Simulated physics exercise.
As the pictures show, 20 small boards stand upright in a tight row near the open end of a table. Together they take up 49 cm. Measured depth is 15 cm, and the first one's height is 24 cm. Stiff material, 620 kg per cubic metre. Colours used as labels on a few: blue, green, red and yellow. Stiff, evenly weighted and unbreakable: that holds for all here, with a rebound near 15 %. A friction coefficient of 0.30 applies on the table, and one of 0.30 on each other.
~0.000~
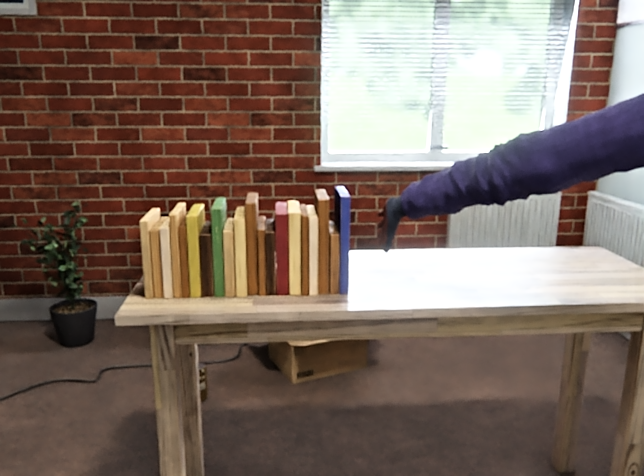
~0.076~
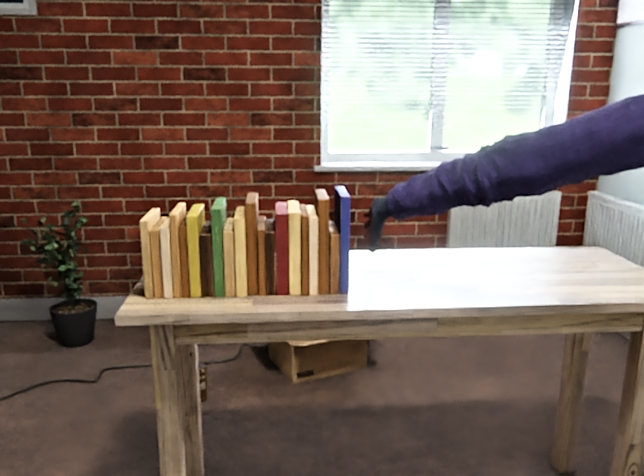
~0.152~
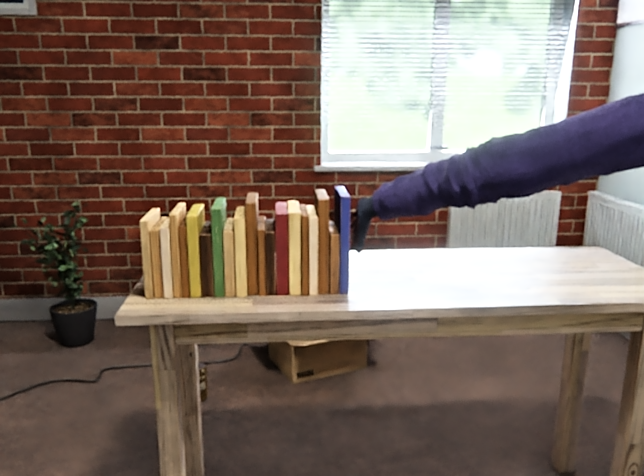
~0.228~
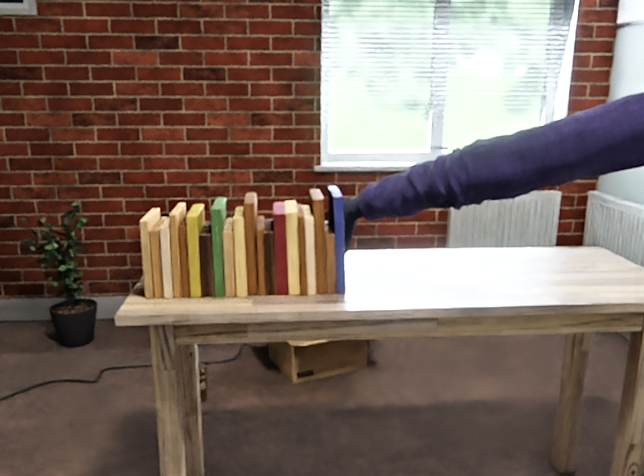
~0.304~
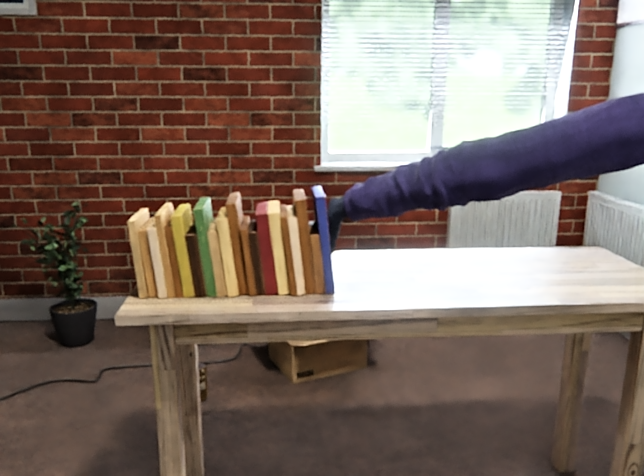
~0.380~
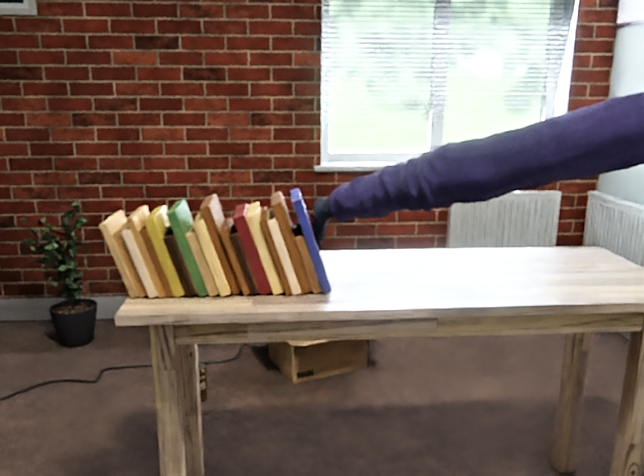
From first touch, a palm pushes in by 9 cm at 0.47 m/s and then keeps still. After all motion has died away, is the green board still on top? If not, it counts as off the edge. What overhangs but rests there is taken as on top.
Yes.
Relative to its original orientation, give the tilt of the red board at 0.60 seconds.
I'd estimate close to 50°.
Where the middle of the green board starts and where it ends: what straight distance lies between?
It finishes around 20 cm from its starting point.
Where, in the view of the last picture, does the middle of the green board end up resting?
Near (143, 265).
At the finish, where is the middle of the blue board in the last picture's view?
Last frame, centre at roughly (384, 270).
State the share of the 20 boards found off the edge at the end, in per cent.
Around 30 per cent, I'd say.
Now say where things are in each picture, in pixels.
In the first picture (places mark the middle of the side facing us), hand (395, 217) 9 cm from the first; green board (218, 254); blue board (345, 247); yellow board (194, 258); nothing disturbed.
Hand (381, 217) 58 mm from the first; green board (218, 254), in the second picture.
Hand (367, 218) 23 mm from the first; green board (218, 254), in the third picture.
Hand (353, 218) 13 mm in; green board (218, 254); blue board (340, 246) shifted 12 mm; one has shifted, in the fourth picture.
Hand (339, 218) 49 mm in; green board (205, 254) leaning 6°; blue board (326, 247) leaning 6°; 20 disturbed, none off the edge, in the fifth picture.
Hand (325, 218) 8 cm in; green board (187, 255) leaning 18°; blue board (313, 248) leaning 18°; red board (253, 256) leaning 18°; steepest lean 18°, the board at (131, 266); 20 disturbed, none off the edge, in the sixth picture.
After 0.46 s, none of the 20 boards off the edge, 20 disturbed; green board leaning 32°; yellow board leaning 32°.
After 0.60 s, 1 of the 20 boards off the edge; green board leaning 47°; yellow board leaning 59°.
After 0.76 s, 5 of the 20 boards off the edge; green board leaning 55°; yellow board on its side.
After 0.98 s, 6 of the 20 boards off the edge; green board leaning 62°; yellow board upside down.
By the end (1.6 s), 6 of the 20 boards off the edge; green board leaning 62°; blue board on its side; yellow board leaning 68°, 78 cm lower. As the last picture would show them, middles, green board near (144, 265), blue board near (384, 270).
